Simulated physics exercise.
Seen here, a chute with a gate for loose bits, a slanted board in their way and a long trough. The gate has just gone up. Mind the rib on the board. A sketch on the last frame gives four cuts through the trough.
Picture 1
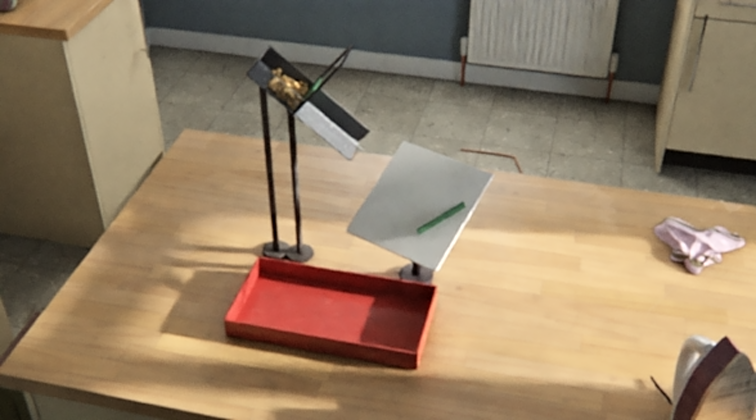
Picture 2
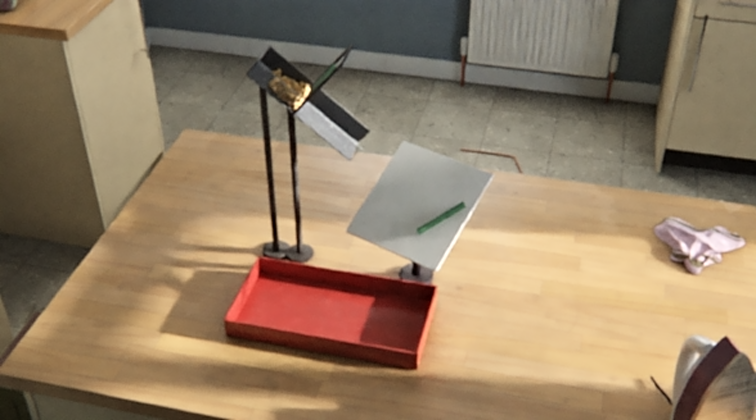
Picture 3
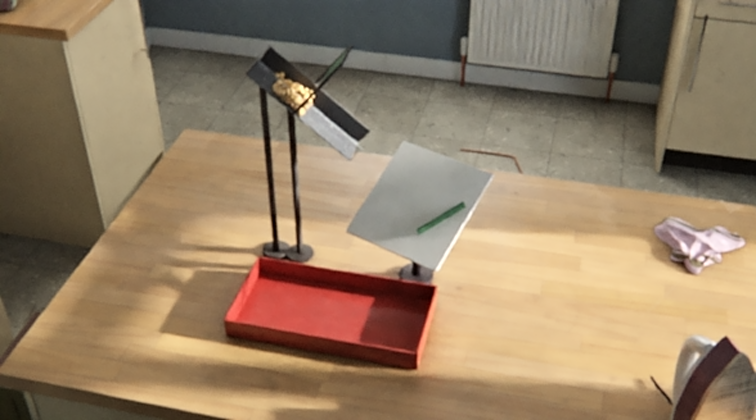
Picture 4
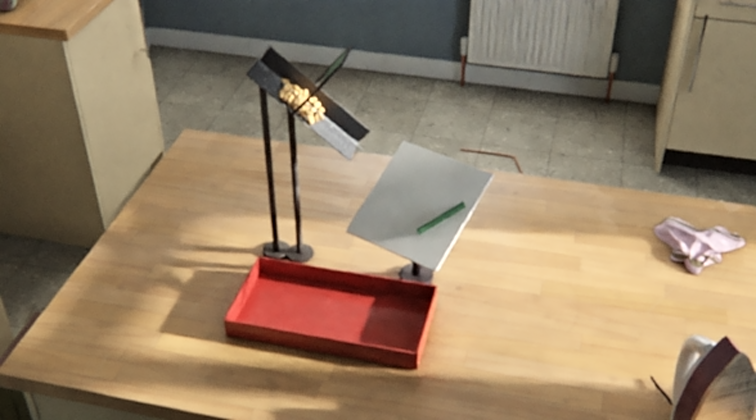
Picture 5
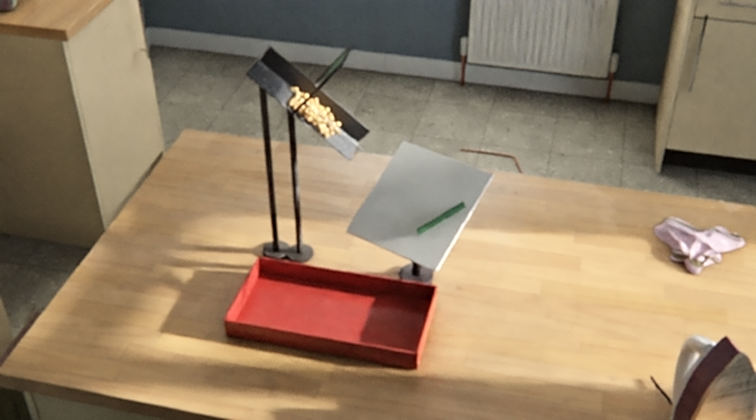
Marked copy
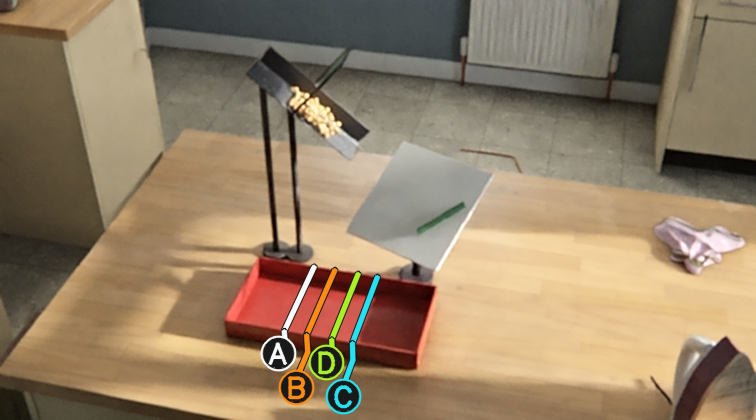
At first, a clump of small golden bits sits near the top of a dark, sloping chute on thin stands, above a red trough and a pale tilted board with a green rib. Then the bits slide down the chute to the right, spreading into a longer patch, while everything else stays still.
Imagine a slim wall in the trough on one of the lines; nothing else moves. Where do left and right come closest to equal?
Take C.
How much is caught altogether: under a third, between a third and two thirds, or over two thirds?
Over two thirds.
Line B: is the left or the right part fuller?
The right side.
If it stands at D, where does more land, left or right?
Right.
On the marked copy, line A crosses the front rim at (284, 330); line B crosses the front rim at (306, 334); line C crosses the front rim at (352, 342); line D crosses the front rim at (331, 338).
Choosing A, of what is caught, none on the left of the divider, all on the right.
Choosing B, of what is caught, a stray few on the left of the divider, nearly all on the right.
Choosing C, of what is caught, about a third on the left of the divider, about two thirds on the right.
Choosing D, of what is caught, a small part on the left of the divider, most on the right.
